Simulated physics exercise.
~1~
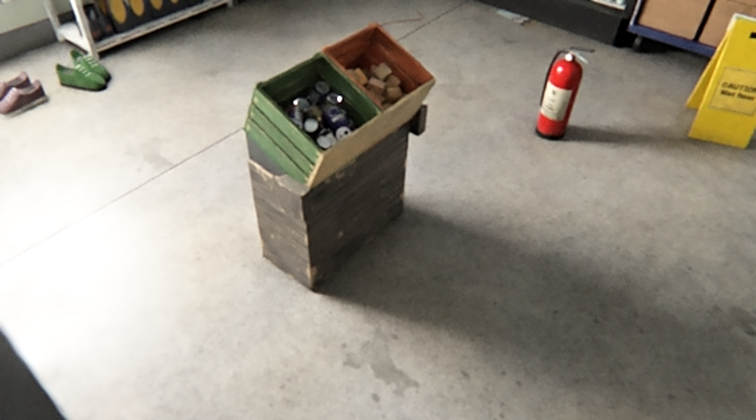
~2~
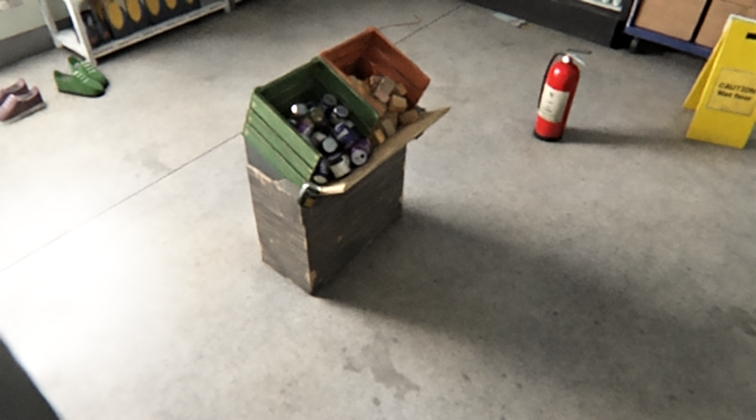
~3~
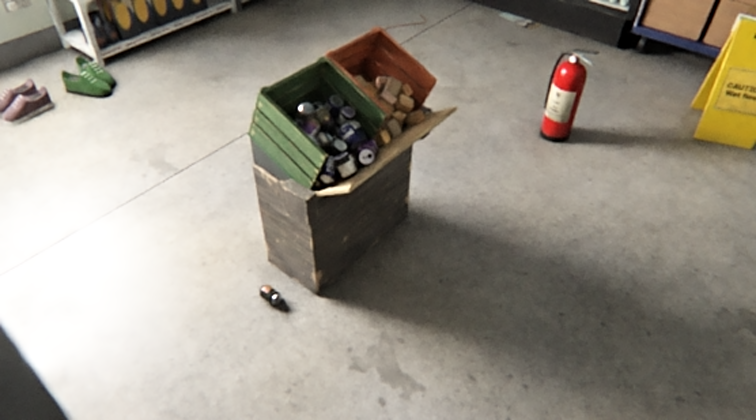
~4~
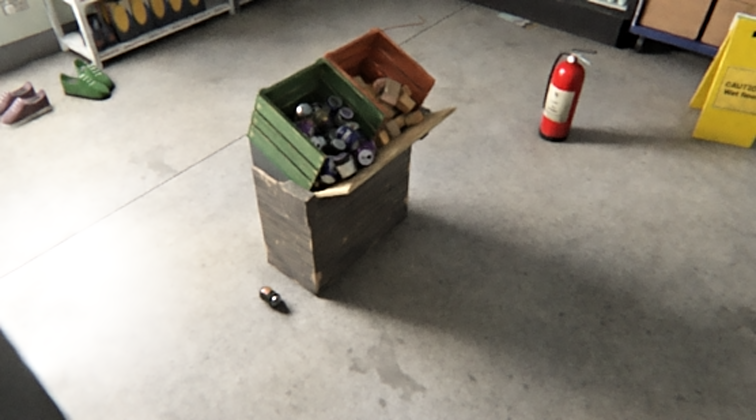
Wooden box holding tilted green and orange bins, its front flap dropping and one small can falling to the concrete floor.
